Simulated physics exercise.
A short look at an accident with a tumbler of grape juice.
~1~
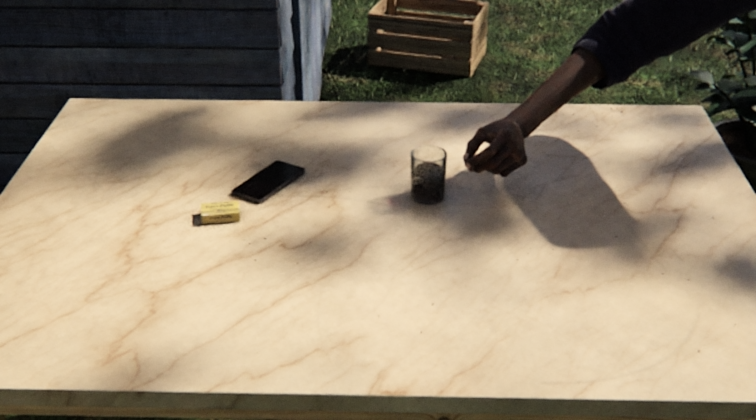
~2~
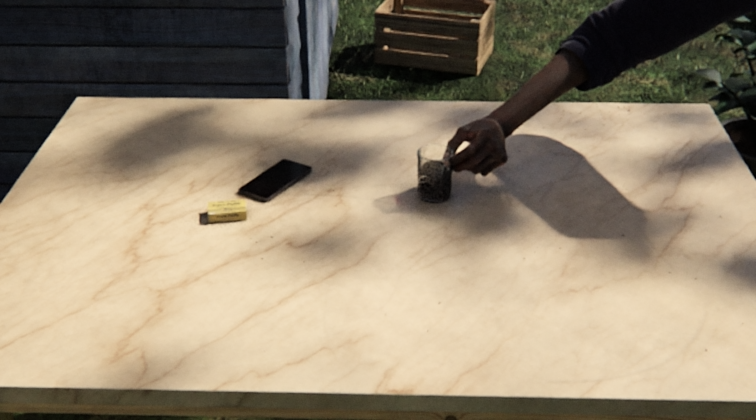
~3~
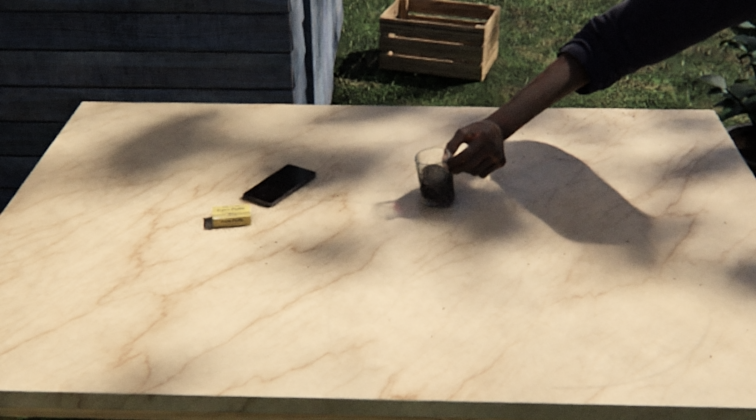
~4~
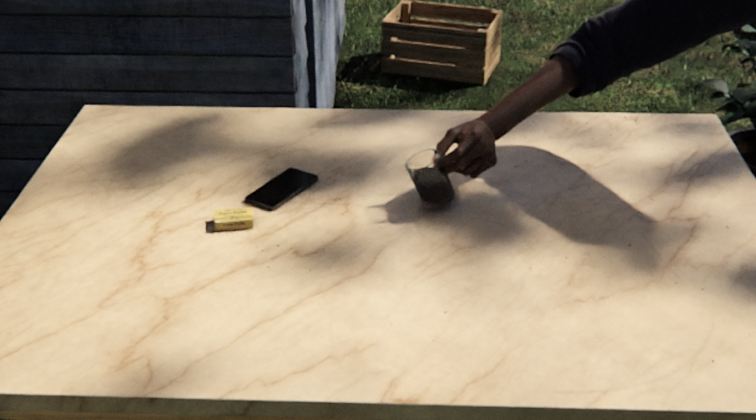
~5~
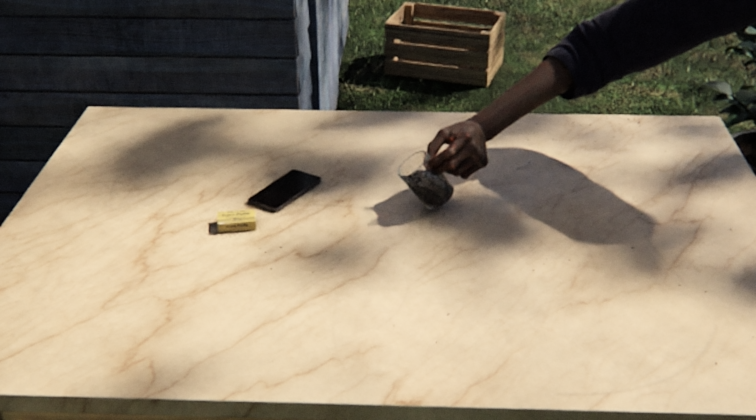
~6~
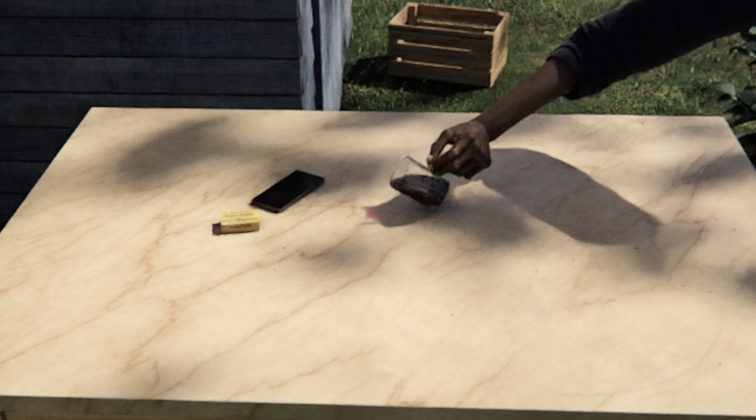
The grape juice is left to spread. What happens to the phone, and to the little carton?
The phone ends up in the puddle; the little carton ends up in the puddle.
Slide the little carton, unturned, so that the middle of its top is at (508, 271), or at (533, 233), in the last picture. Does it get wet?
In the first try it stays dry; in the second it escapes.
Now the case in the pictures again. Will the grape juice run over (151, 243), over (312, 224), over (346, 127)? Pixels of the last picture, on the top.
The first is not reached; the next in the puddle; the last not reached.
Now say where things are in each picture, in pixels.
In the first frame, it stands upright; tumbler (428, 173) about half full; phone (269, 179); little carton (220, 208).
In the second frame, pushed off balance; tumbler about half full, surface at (435, 172).
In the third frame, pushed off balance; tumbler (436, 176) about half full; little carton (231, 211).
In the fourth frame, pushed off balance; tumbler (430, 178) tipped 20°; phone (282, 186).
In the fifth frame, pushed off balance; tumbler (426, 180) tipped 35°.
In the sixth frame, it is falling; tumbler (419, 183) tipped 55°; phone (289, 189); little carton (240, 217).
Shortly, the puddle covers about as much as a plate; the phone is soaking at its edge; the little carton is soaking at its edge.
At the finish, the puddle covers about as much as a plate; the phone is soaking at its edge; the little carton is soaking at its edge.
